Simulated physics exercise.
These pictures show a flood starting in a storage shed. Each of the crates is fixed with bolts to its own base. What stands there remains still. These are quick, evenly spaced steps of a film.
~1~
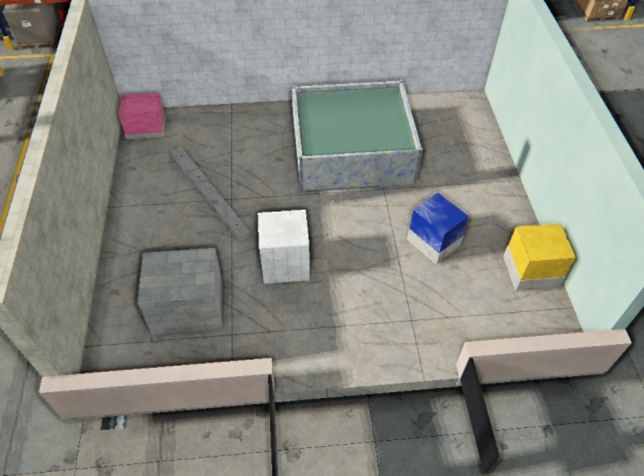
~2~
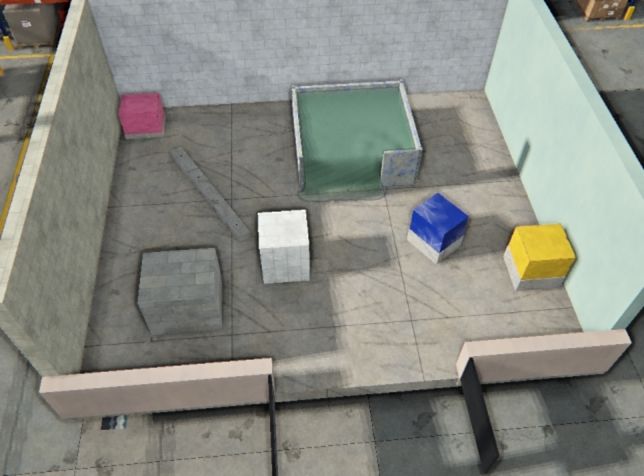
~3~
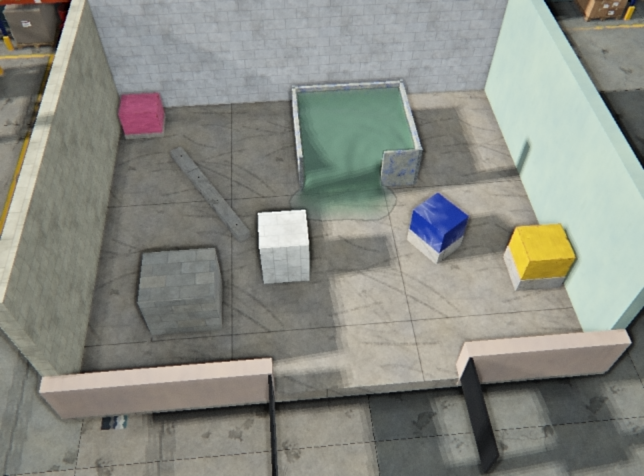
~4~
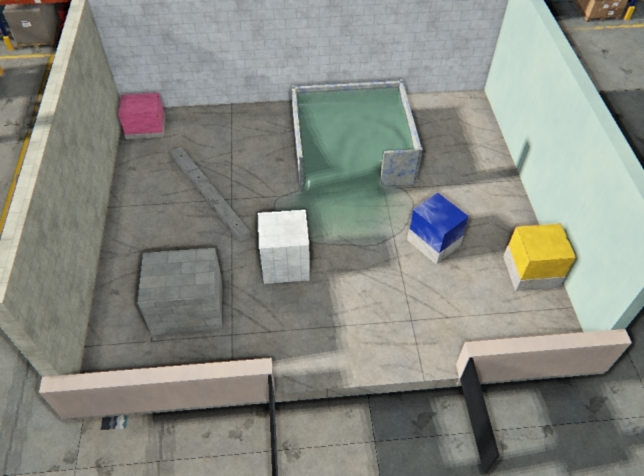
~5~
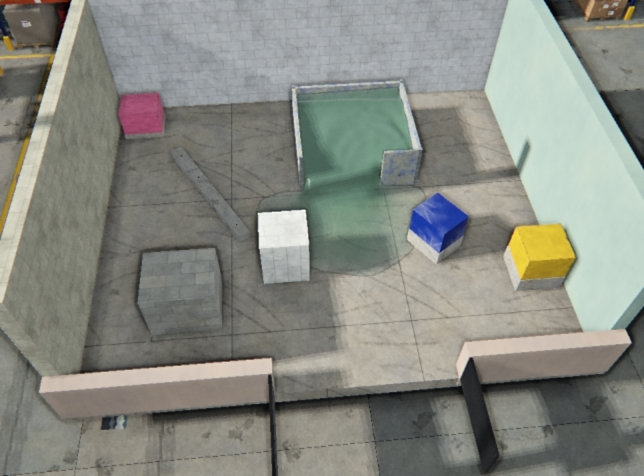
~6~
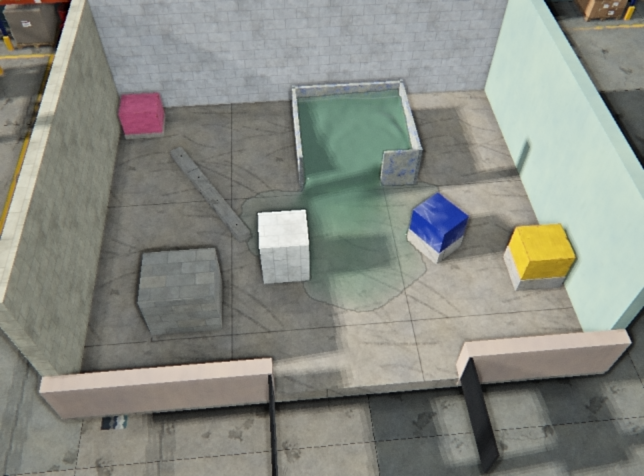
Green water pouring from a gap in the front of an open tank and spreading across the floor between coloured blocks.
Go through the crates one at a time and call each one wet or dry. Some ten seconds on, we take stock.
The blue crate is dry. The yellow crate is dry. The pink crate is dry.
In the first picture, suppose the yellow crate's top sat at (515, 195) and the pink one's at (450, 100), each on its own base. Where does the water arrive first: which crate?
I'd say the blue-painted one comes first.
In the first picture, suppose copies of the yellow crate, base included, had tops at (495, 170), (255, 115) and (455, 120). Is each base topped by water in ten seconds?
Well, the first one is never reached, the second is never reached, and the third is never reached.
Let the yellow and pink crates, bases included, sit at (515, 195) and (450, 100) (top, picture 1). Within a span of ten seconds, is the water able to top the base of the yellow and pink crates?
Result - yellow crate stays clear, pink crate stays clear.
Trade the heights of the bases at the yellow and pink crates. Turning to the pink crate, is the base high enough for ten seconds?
The pink crate is not reached.
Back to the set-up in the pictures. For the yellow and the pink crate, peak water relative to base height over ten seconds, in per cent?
Around 40 % and 70 %.
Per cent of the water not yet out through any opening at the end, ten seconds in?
Roughly 46 per cent.
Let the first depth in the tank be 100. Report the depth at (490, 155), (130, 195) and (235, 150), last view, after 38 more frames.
4, 2, 2 %.
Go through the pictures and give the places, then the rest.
The first frame shows the open tank at (354, 120) is whole and still.
In the second frame, the front is at (300, 193), out from the gap at (342, 177).
In the third frame, water pours out at (342, 178) and has run to (389, 208).
In the fourth frame, water pours out at (342, 179) and has run to (380, 240).
In the fifth frame, water pours out at (342, 179) and has run to (375, 270).
In the sixth frame, the front is at (375, 305), out from the gap at (342, 179).
A moment on, water covers 30 % of the floor; the blue crate water round its plinth, the yellow crate not reached, the pink crate not reached.
Next, water covers 40 % of the floor; the blue crate water round its plinth, the yellow crate water round its plinth, the pink crate not reached.
Then, water covers 55 % of the floor; the blue crate water round its plinth, the yellow crate water round its plinth, the pink crate not reached.
Later, water covers 75 % of the floor; the blue crate water round its plinth, the yellow crate water round its plinth, the pink crate water round its plinth.
In the end, water covers 90 % of the floor; the blue crate stayed above the water, the yellow crate stayed above the water, the pink crate stayed above the water.
